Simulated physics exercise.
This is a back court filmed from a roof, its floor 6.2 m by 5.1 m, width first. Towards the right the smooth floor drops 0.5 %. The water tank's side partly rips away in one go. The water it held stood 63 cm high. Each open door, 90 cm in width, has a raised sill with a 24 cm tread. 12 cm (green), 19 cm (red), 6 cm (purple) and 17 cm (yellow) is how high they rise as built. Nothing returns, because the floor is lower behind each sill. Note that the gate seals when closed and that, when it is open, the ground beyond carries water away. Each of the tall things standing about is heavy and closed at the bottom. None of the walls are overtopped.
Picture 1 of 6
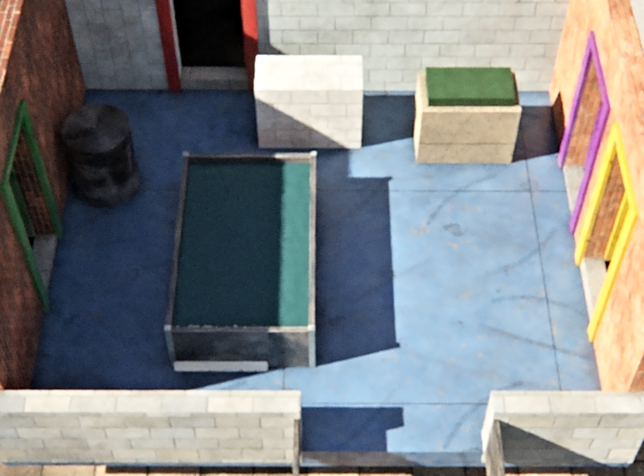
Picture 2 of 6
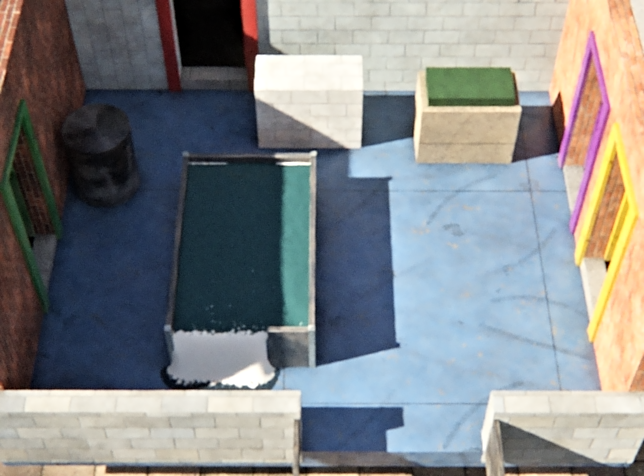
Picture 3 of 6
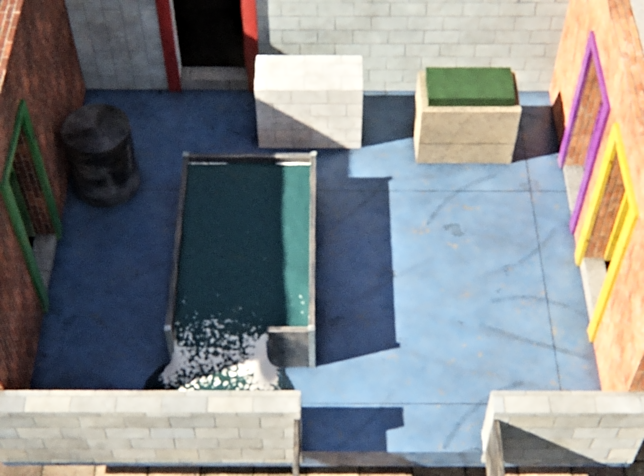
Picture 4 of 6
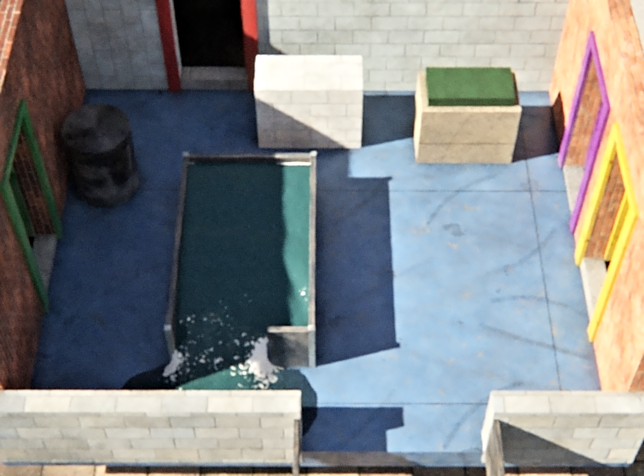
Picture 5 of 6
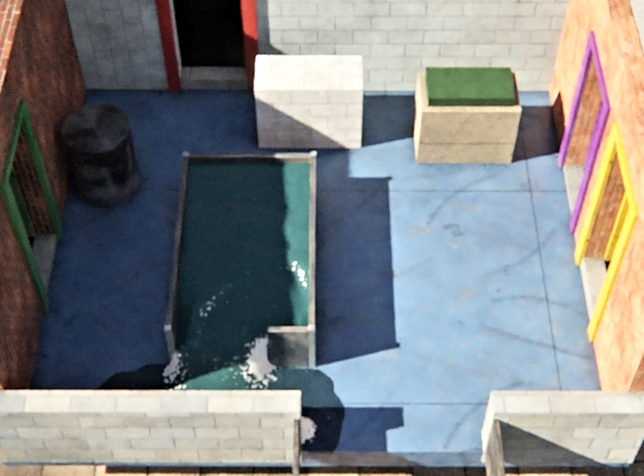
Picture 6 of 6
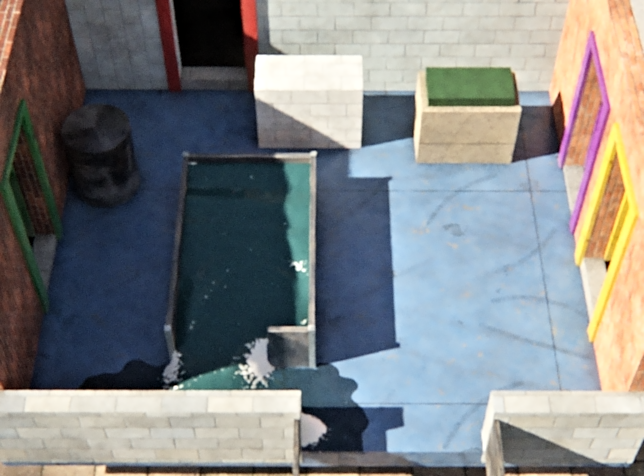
Back court with a blue floor, the front of a water tank ripping open, foaming water pouring out and spreading across the floor.
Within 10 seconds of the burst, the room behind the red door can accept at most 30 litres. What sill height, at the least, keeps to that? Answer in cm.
I would say about 9 cm.
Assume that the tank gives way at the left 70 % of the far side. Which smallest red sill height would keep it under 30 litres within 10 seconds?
You'd want it roughly 32 centimetres tall.
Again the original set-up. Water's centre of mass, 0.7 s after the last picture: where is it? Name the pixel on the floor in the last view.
Roughly (229, 318).
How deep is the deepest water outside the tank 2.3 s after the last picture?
Around 34 centimetres.
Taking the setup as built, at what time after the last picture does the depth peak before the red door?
Roughly 3.5 s.
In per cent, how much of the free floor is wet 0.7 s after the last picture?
Approximately 20 %.
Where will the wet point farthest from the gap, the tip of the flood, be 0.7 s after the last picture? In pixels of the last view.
Roughly at (467, 431) in the last view.
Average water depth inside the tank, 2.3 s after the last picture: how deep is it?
On average, around 27 cm.
Then, 0.7 s after the last picture water covers 20 % of the floor, deepest (48 cm) near (211, 430); it has not reached the red door.
Then, 2.3 s after the last picture water covers 55 % of the floor, deepest (34 cm) near (23, 429); it has not reached the red door.
Then, 9.3 s after the last picture water covers 100 % of the floor, deepest (14 cm) near (481, 122); 9 cm at the red door, 0 litres in over its 19 cm sill.
At the red door as built, the water peaked near 14 cm, 3.3 s after the last picture.
With a sill of 7 cm, 63 litres would have come in within the 10 s; with 10 cm, 15 litres. So under 30 litres takes about 9 cm.
